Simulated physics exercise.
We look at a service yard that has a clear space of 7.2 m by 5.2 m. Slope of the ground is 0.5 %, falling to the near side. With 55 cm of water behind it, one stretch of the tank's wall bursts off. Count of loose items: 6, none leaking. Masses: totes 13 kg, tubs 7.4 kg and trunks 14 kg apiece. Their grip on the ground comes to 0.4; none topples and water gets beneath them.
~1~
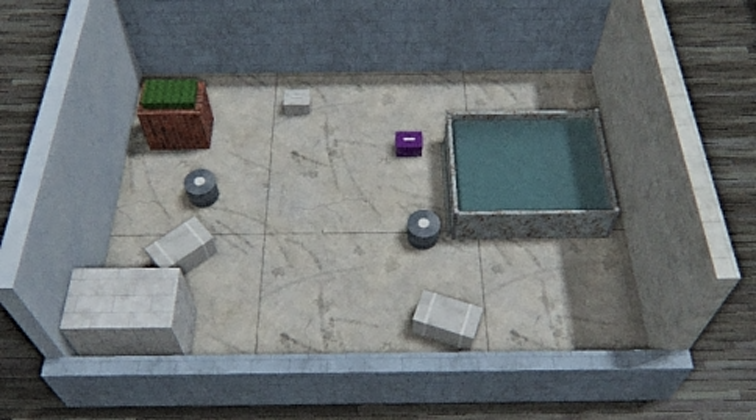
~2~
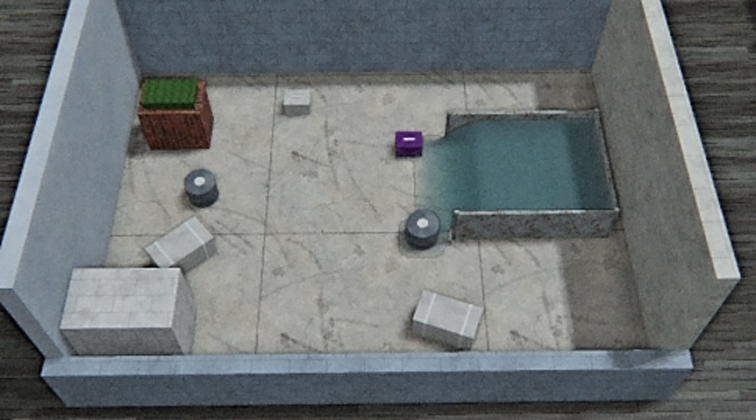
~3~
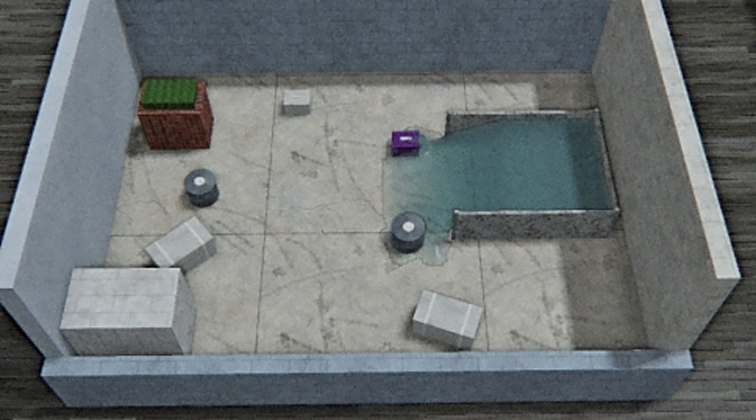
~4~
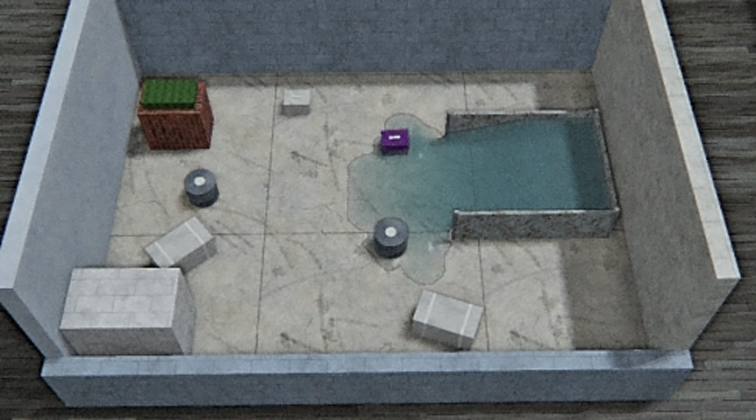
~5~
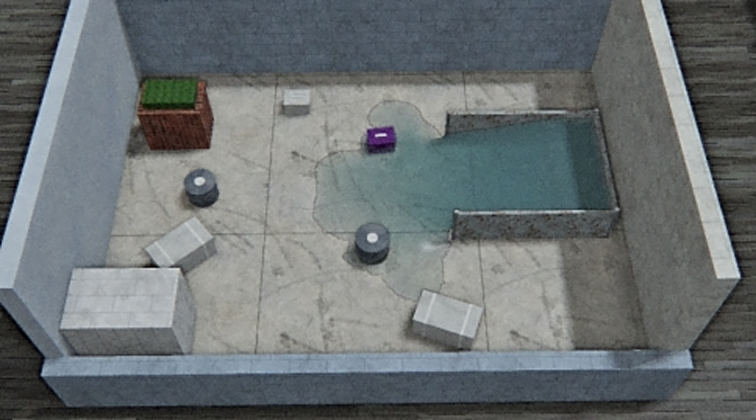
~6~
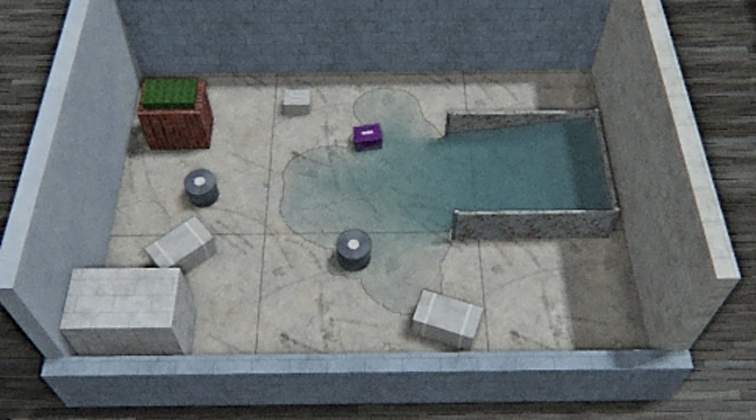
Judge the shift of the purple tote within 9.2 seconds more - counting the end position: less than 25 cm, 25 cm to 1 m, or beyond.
Distance: Long.
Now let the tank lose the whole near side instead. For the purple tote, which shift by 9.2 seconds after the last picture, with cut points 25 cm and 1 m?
Had it gone that way, the purple tote would sit tight.
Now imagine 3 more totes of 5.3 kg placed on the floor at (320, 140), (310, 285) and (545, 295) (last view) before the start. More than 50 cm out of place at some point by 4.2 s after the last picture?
One by one: Beyond the mark, beyond the mark, below the mark.
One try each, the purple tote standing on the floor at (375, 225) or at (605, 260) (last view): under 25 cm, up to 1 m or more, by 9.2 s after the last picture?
At the first spot it winds up far off; at the second it keeps its position.
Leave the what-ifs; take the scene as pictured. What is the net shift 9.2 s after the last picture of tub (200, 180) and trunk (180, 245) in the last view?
200 cm and 250 cm, respectively.
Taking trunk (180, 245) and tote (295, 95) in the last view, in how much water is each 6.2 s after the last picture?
About 9 and 9 cm.
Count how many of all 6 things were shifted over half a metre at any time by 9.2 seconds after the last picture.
The number is 6.
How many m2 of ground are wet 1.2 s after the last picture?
Roughly 23 m2 of it is wet.
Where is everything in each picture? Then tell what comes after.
The purple tote at (409, 139), on the bottom; 3.6 m2 under water; 0 of 6 have shifted, in the first picture.
The purple tote at (409, 139) rests on the ground; 4.4 m2 under water; 0 of 6 have shifted, in the second picture.
The purple tote at (406, 139), on the bottom, 5 cm from its start; 5.3 m2 under water; 1 of 6 have shifted, in the third picture.
The purple tote at (395, 138) rests on the ground, 21 cm from its start; 6.5 m2 under water; 2 of 6 have shifted, in the fourth picture.
The purple tote at (381, 136), on the bottom, 42 cm from its start; 7.9 m2 under water; 2 of 6 have shifted, in the fifth picture.
The purple tote at (368, 133) rests on the ground, 63 cm from its start; 9.5 m2 under water; 2 of 6 have shifted, in the sixth picture.
Then, 1.2 s after the last picture the purple tote is near (287, 106), 2.0 m from its start, aground; 1 afloat.
Then, 3.8 s after the last picture the purple tote is near (185, 74), 3.7 m from its start, afloat; 5 afloat.
Then, 6.2 s after the last picture the purple tote is near (228, 90), 3.0 m from its start, aground; 3 afloat.
Then, 9.2 s after the last picture the purple tote is near (235, 90), 2.9 m from its start, aground; 4 afloat.
